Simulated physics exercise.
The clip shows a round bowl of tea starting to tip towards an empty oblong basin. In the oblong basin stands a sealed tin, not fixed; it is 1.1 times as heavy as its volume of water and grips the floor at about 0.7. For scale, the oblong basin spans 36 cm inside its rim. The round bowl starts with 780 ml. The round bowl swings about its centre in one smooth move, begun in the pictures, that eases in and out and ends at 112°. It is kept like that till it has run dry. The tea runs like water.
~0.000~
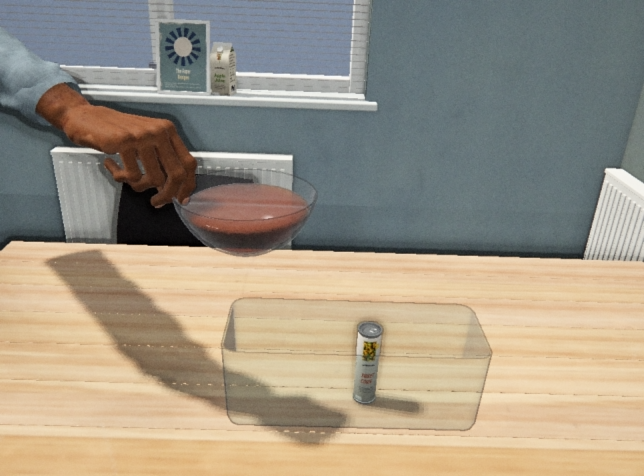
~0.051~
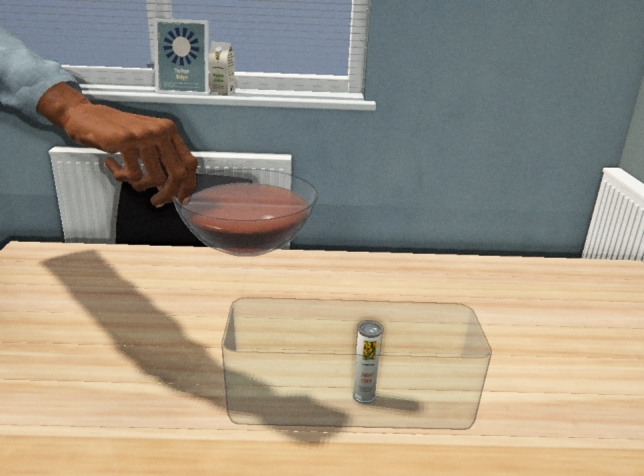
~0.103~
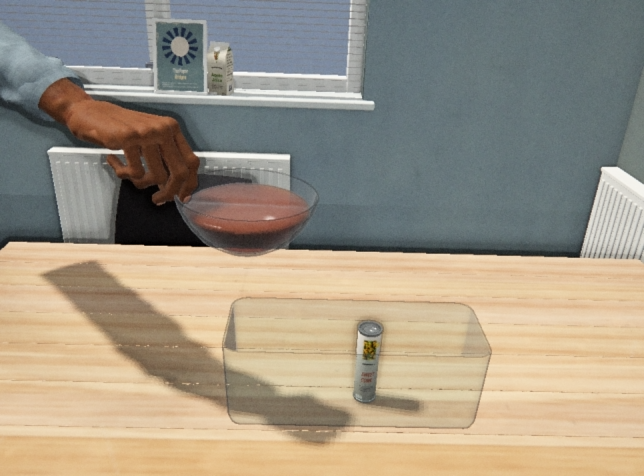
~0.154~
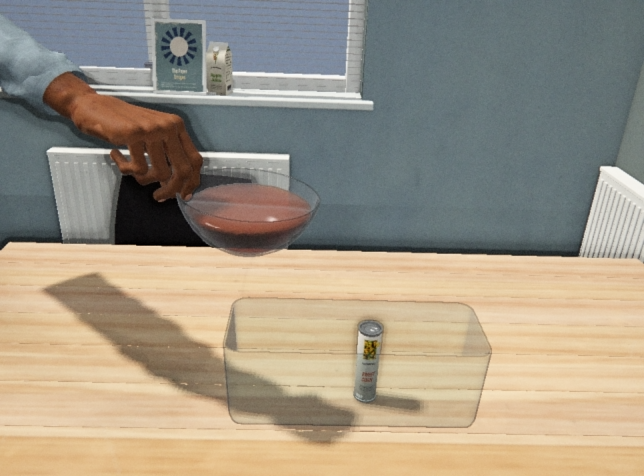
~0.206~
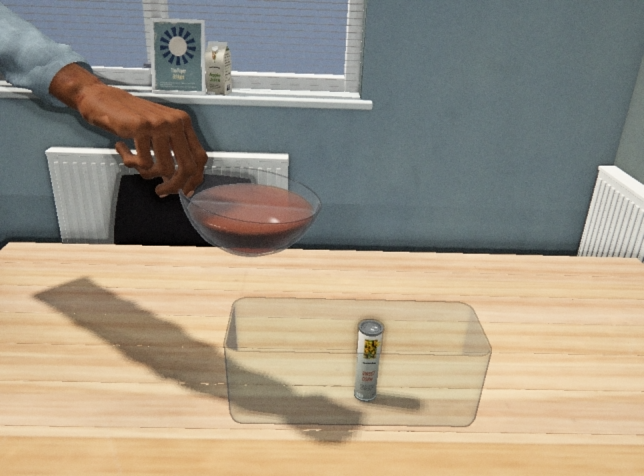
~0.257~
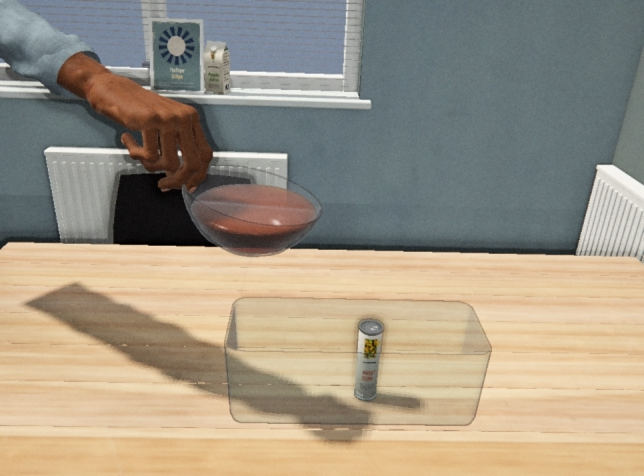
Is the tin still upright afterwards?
It remains upright.
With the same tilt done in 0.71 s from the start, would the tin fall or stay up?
The tin topples.
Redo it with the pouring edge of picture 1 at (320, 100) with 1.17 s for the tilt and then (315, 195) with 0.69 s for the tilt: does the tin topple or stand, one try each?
First it remains upright; then it falls.
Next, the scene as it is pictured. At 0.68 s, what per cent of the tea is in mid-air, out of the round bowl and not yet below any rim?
Some 44 per cent.
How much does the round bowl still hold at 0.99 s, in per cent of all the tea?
Some 0 per cent.
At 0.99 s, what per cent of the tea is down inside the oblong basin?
Some 98 per cent.
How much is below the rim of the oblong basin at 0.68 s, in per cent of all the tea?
About 28 per cent.
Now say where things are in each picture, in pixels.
In the first frame, tilt 0°; pouring edge (317, 196); surface from (183, 201) to (311, 205); the oblong basin's rim runs from (227, 324) to (482, 331); the tin's top is at (370, 332).
In the second frame, tilt 1°; pouring edge (317, 197); surface from (183, 201) to (311, 205).
In the third frame, tilt 2°; pouring edge (318, 198); surface from (184, 200) to (311, 207).
In the fourth frame, tilt 5°; pouring edge (319, 202); surface from (186, 199) to (313, 208).
In the fifth frame, tilt 8°; pouring edge (321, 206); surface from (189, 199) to (315, 209).
In the sixth frame, tilt 13°; pouring edge (322, 211); surface from (192, 200) to (318, 209).
After 0.68 s the tilt is 70° and 29 per cent is still to pour; the tin stands where it began.
After 0.99 s the tilt is 106° and 0 per cent is still to pour; the tin stands where it began.
After 1.32 s the tilt is 112° and 0 per cent is still to pour; the tin stands where it began.
After 1.67 s the tilt is 112° and 0 per cent is still to pour; the tin stands where it began.
In the end the tin stands where it began.
